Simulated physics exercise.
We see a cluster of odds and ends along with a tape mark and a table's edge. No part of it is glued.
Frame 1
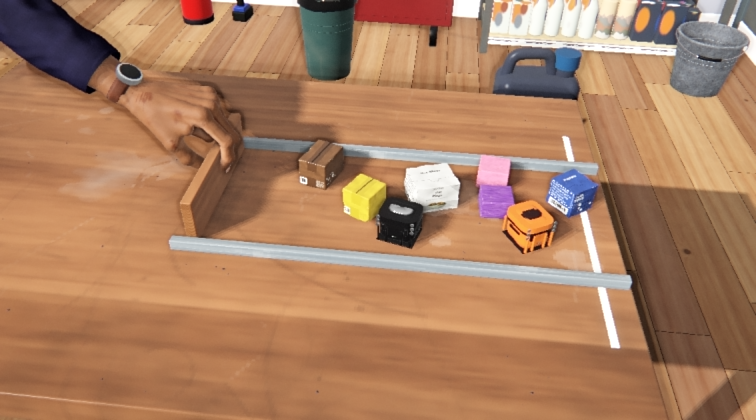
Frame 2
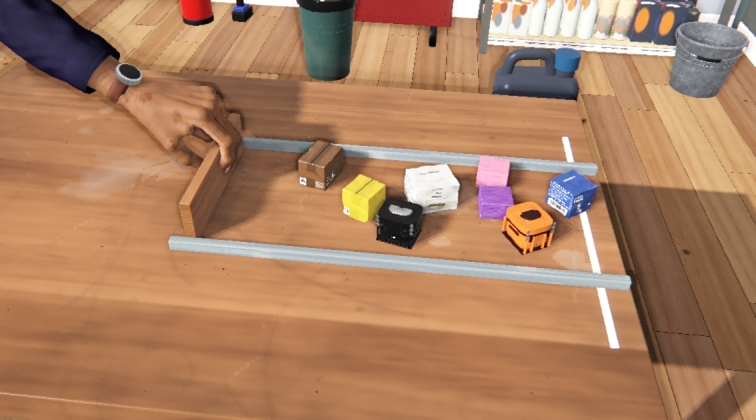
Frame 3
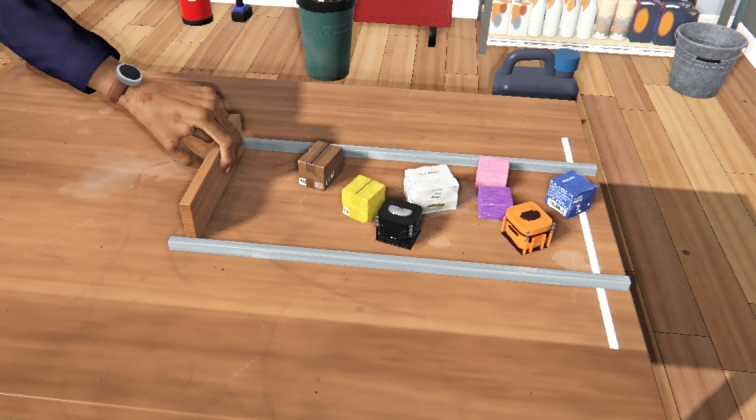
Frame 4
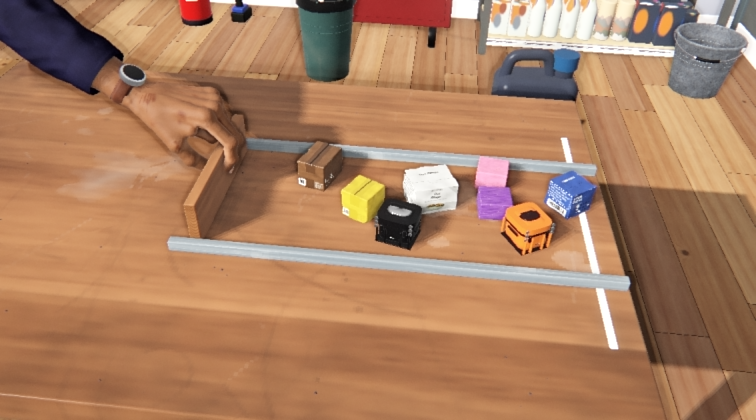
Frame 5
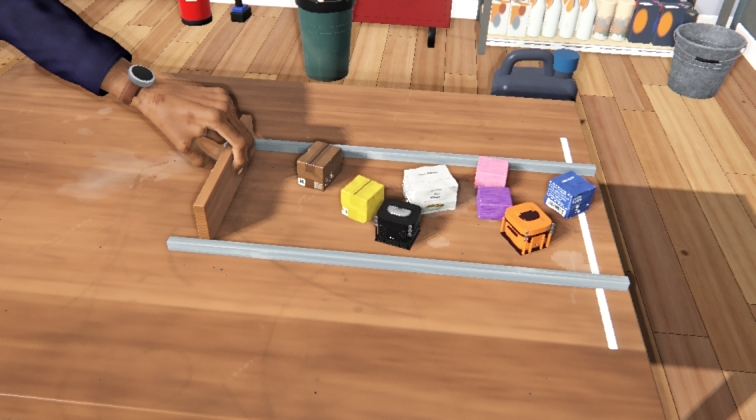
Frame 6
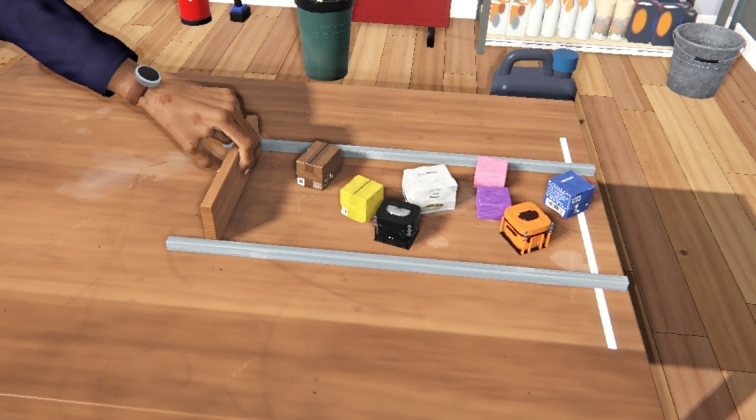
A hand gripping a wooden board held nearly still, then slid it slightly right between two metal rails, while the small colorful boxes ahead, including the blue one near the white tape, stayed put.
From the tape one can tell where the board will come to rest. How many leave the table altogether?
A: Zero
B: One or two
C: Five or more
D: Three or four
Answer: C.
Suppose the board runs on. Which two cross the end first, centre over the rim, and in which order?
Order: Blue box, purple block.
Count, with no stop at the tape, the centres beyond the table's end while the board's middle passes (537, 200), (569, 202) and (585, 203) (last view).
2; 5; 5.
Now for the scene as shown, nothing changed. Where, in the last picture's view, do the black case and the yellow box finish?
Near (611, 236) and (602, 214).
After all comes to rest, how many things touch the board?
The answer is 3.
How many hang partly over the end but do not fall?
The count is 3.
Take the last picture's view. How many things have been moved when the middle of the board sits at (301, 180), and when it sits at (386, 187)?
First 1, then 4.
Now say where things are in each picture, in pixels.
Blue box (572, 193); orange case (529, 226); purple block (496, 202); board (216, 173); tape (586, 221), in the first picture.
Orange case (528, 227); white box (431, 189), in the second picture.
Purple block (495, 203); brown box (321, 166), in the third picture.
Blue box (570, 195); black case (399, 223), in the fourth picture.
Orange case (526, 228); pink block (492, 174), in the fifth picture.
Blue box (569, 195); orange case (526, 228); purple block (493, 203); board (234, 175); tape (583, 222), in the sixth picture.
A little later, none off yet; blue box at rest near (569, 195); orange case at rest near (526, 228); purple block at rest near (493, 203).
Next, none off yet; blue box at rest near (569, 195); orange case at rest near (526, 228); purple block shifted about its own width near (528, 206).
Later still, none off yet; blue box tilted well over near (622, 202); orange case shifted well along near (591, 235); purple block tilted well over near (625, 220).
When it is over, the number that fall off is five or more; down, white box, pink block, purple block, orange case and blue box.
